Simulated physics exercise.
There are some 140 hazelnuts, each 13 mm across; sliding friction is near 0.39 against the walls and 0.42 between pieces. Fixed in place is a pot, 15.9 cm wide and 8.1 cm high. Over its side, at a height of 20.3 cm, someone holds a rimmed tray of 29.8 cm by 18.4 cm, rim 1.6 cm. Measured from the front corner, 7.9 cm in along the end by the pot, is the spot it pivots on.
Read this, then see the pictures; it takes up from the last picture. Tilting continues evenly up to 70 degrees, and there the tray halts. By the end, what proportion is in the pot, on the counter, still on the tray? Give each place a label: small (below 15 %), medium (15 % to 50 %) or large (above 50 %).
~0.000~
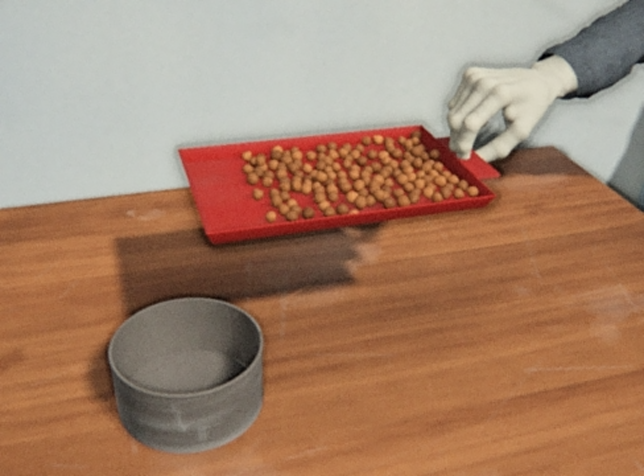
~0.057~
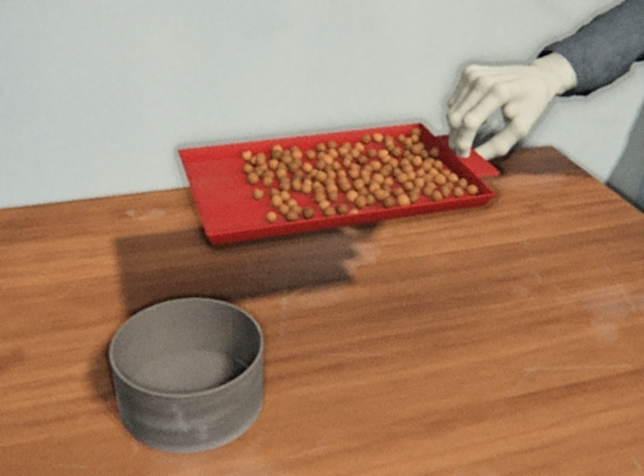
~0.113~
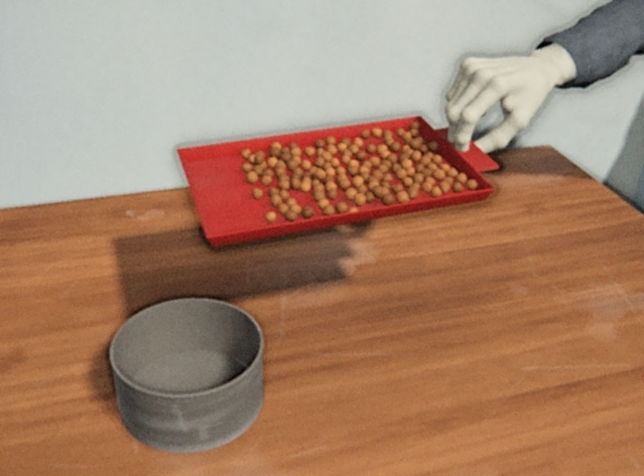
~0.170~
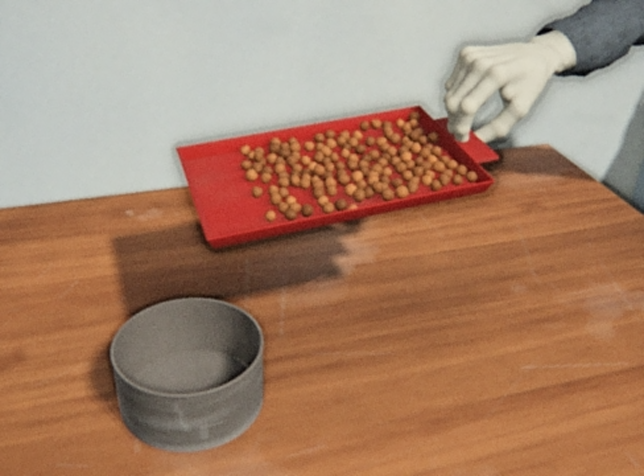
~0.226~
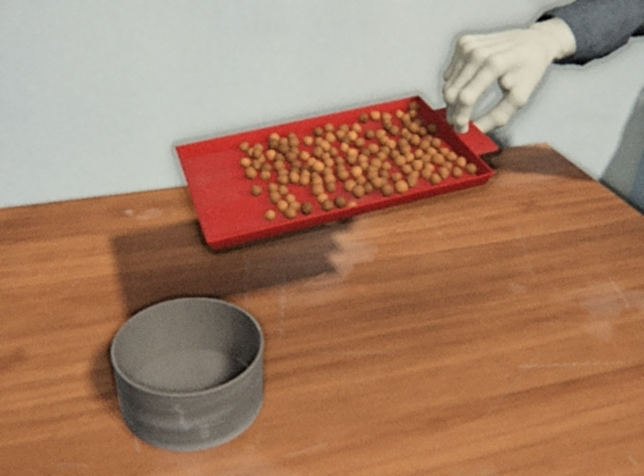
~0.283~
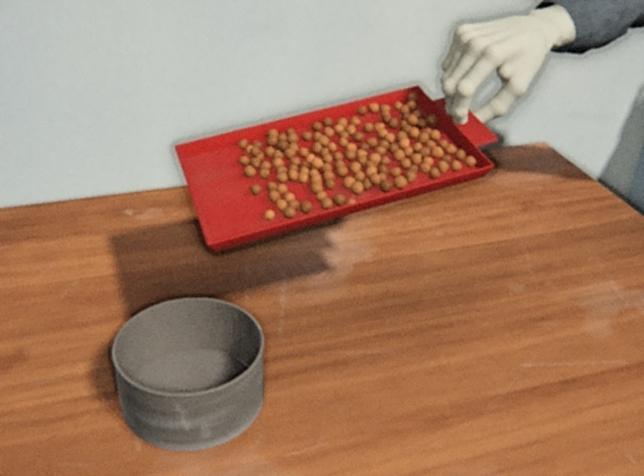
Shares by place: Pot large, counter small, left on the tray small.
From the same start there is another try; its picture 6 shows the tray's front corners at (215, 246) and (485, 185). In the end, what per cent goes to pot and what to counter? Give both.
Pot: 55, counter: 45.
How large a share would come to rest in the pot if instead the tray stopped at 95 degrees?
In that case some 95 per cent.
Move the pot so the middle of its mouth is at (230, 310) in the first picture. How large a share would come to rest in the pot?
Roughly 55 percent would end up there.
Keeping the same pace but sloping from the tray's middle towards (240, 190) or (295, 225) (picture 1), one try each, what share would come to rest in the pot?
Estimate: Some 30 % and some 80 % respectively.
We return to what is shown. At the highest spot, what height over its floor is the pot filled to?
It reaches roughly 3.0 cm.
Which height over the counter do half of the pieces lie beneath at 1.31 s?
Some 22 cm above the counter.
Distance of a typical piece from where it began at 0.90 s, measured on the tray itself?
Around 12 centimetres.
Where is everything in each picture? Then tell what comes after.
Tray tilt 0 degrees, front corners at (213, 229) and (487, 193); middle of the pieces at (353, 175); pot at (187, 343), in the first picture.
Tray tilt 1 degrees, front corners at (214, 230) and (487, 192); middle of the pieces at (353, 174), in the second picture.
Tray tilt 2 degrees, front corners at (213, 232) and (486, 187); middle of the pieces at (352, 171), in the third picture.
Tray tilt 5 degrees, front corners at (213, 234) and (486, 179), lowest corner left front; middle of the pieces at (352, 165), in the fourth picture.
Tray tilt 8 degrees, front corners at (213, 236) and (485, 171), lowest corner left front; middle of the pieces at (351, 160), in the fifth picture.
Tray tilt 10 degrees, front corners at (214, 238) and (485, 164), lowest corner left front; middle of the pieces at (350, 155); pot at (189, 342). Its pace works out near 45 degrees a second, in the sixth picture.
Then, at 0.90 s, tilt 38 degrees; the tray holds 95 %, the pot 0 %.
After 1.31 s, tilt 57 degrees; the tray holds 75 %, the pot 15 %.
After 1.80 s, tilt 70 degrees; the tray holds 10 %, the pot 75 %.
By 3.1 s all is still; pot 95 %, counter 5 %, tray 0 %.
